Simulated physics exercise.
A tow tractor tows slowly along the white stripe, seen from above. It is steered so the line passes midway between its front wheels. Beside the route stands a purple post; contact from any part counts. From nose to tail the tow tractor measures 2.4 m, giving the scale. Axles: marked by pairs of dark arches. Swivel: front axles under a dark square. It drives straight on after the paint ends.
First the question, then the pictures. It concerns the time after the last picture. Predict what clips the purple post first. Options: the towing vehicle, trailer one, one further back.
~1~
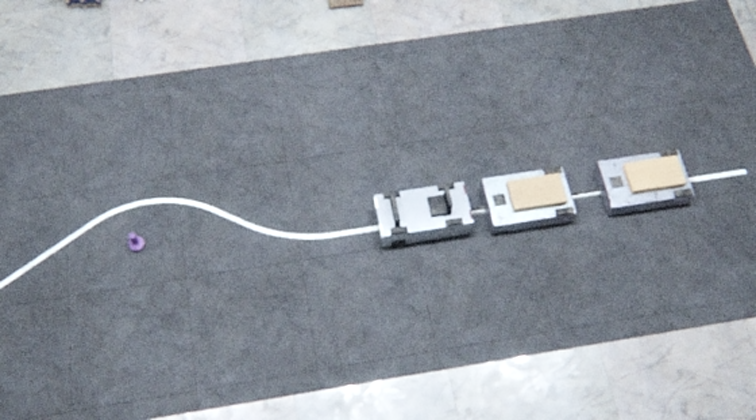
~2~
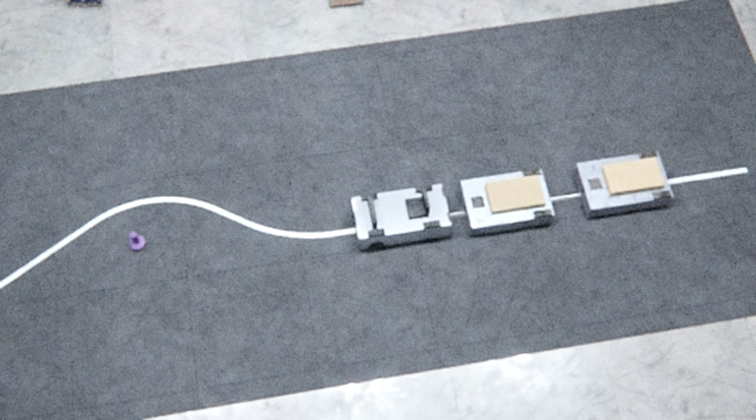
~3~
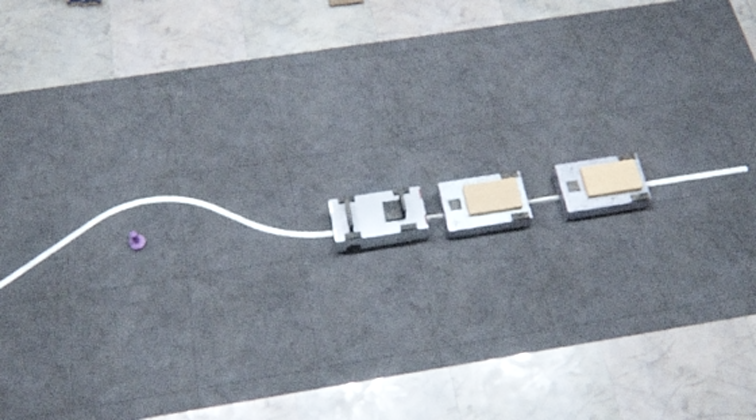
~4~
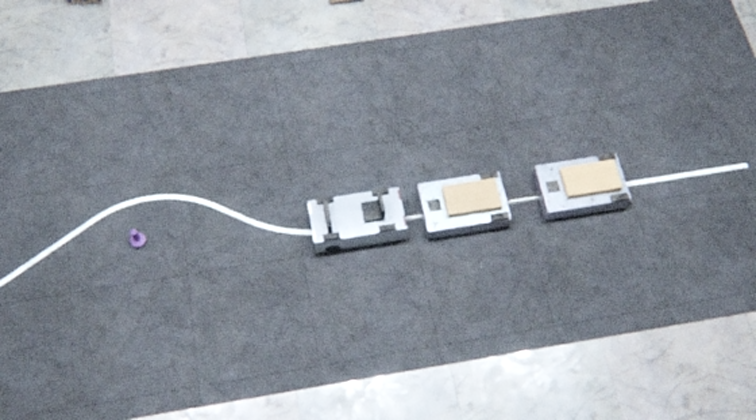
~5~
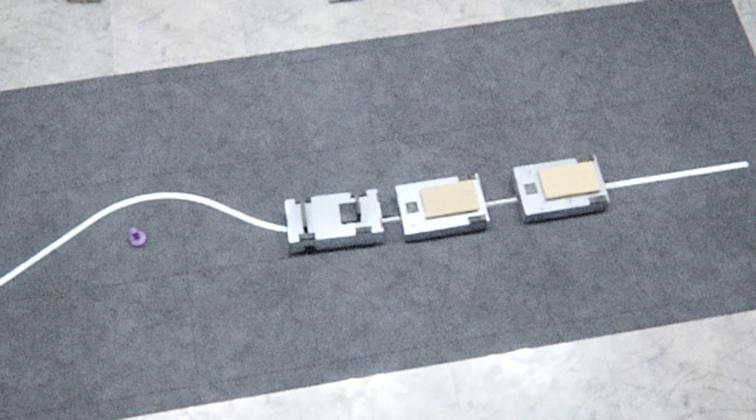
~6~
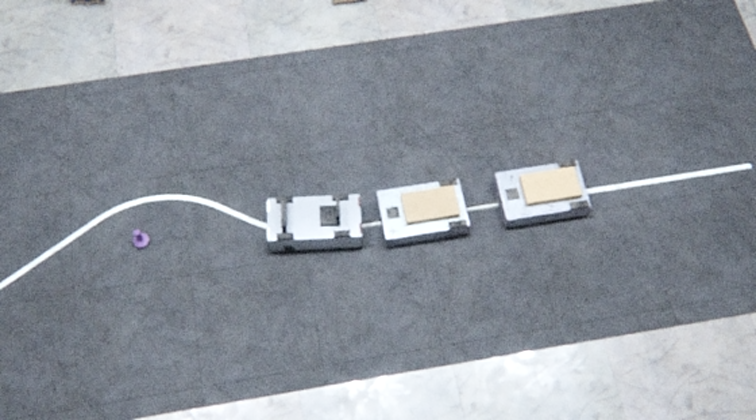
The answer is the trailer right behind it.
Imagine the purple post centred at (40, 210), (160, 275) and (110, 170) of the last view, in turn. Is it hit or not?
In the first spot it is left alone, in the second left alone, and in the third left alone.
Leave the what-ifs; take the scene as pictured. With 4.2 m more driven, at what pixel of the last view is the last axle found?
Roughly at (425, 206).
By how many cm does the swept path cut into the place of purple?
Purple 55.
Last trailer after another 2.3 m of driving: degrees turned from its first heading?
Roughly 0°.
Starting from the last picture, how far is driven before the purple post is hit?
Contact happens once about 7.0 m more has been driven.
5.5 m further on, the last axle is at (377, 209) of the last picture, 20 cm off the line.
7.0 m further on, the last axle is at (325, 207) of the last picture, 45 cm off the line; the first trailer has hit purple.
16.6 m further on, the last axle is out of the picture, 15 cm off the line; 1 of 1 struck in all.
